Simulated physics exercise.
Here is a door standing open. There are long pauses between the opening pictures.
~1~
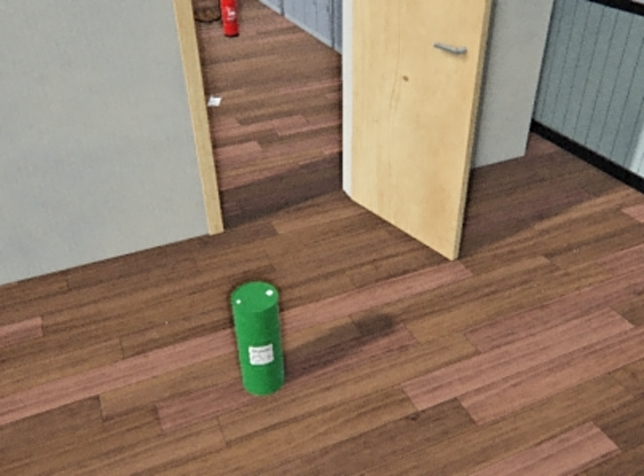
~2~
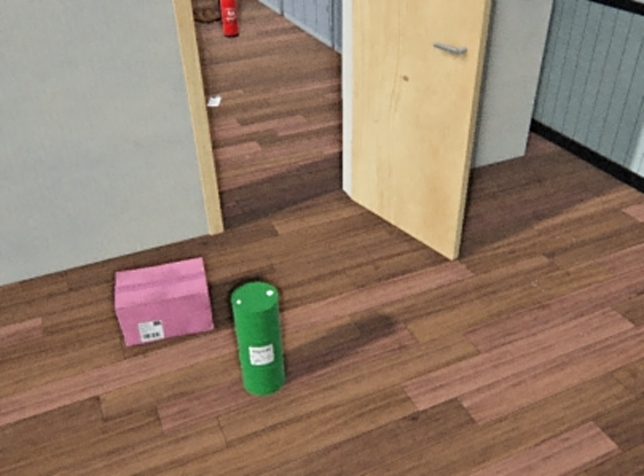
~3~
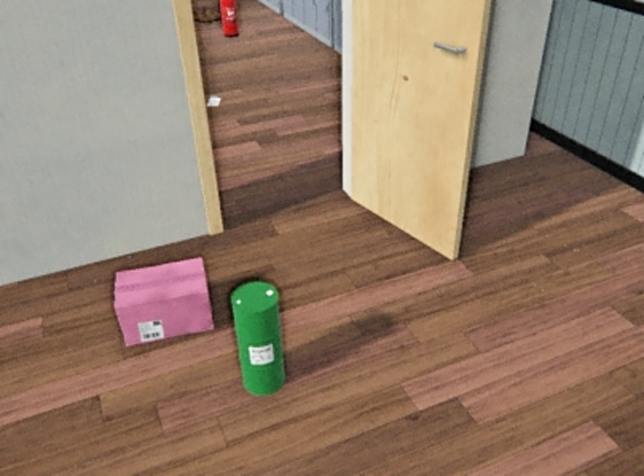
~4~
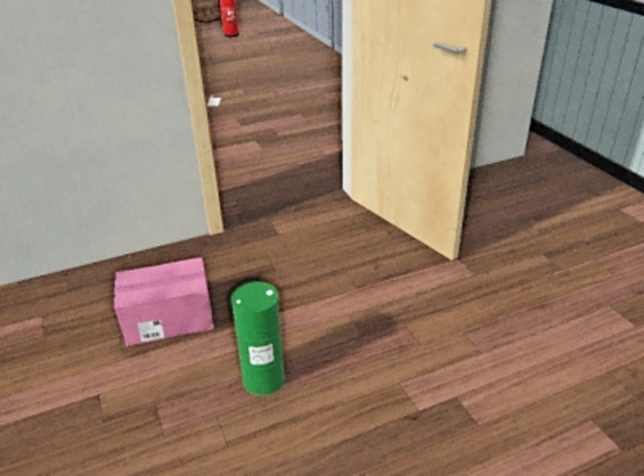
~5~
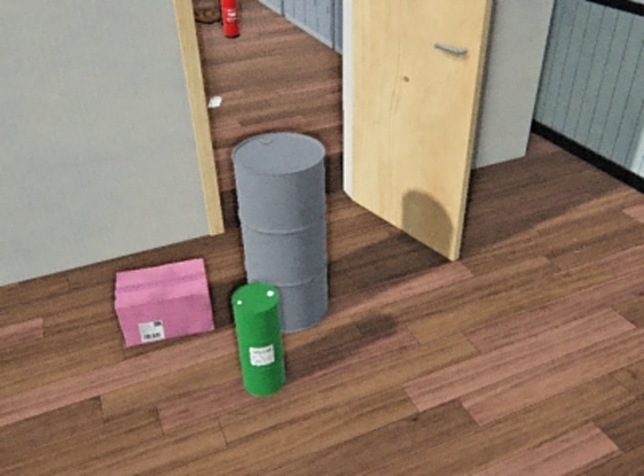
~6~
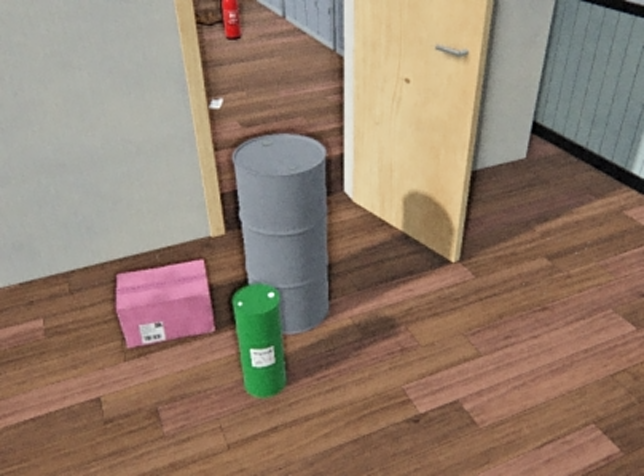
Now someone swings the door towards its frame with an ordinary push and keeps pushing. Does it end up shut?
Outcome: The door shuts.
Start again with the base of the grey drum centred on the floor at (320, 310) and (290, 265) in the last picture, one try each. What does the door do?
First try: It closes; second try: It is blocked.
Then, 0.50 s later than the last frame, open by 88°.
Then, 0.90 s later than the last frame, open by 57°.
Then, 1.20 s later than the last frame, open by 30°.
Then, 1.40 s later than the last frame, open by 12°.
When it is over, open by 0°; all 3 as before. End places, in pixels of the last picture, grey drum near (285, 237).
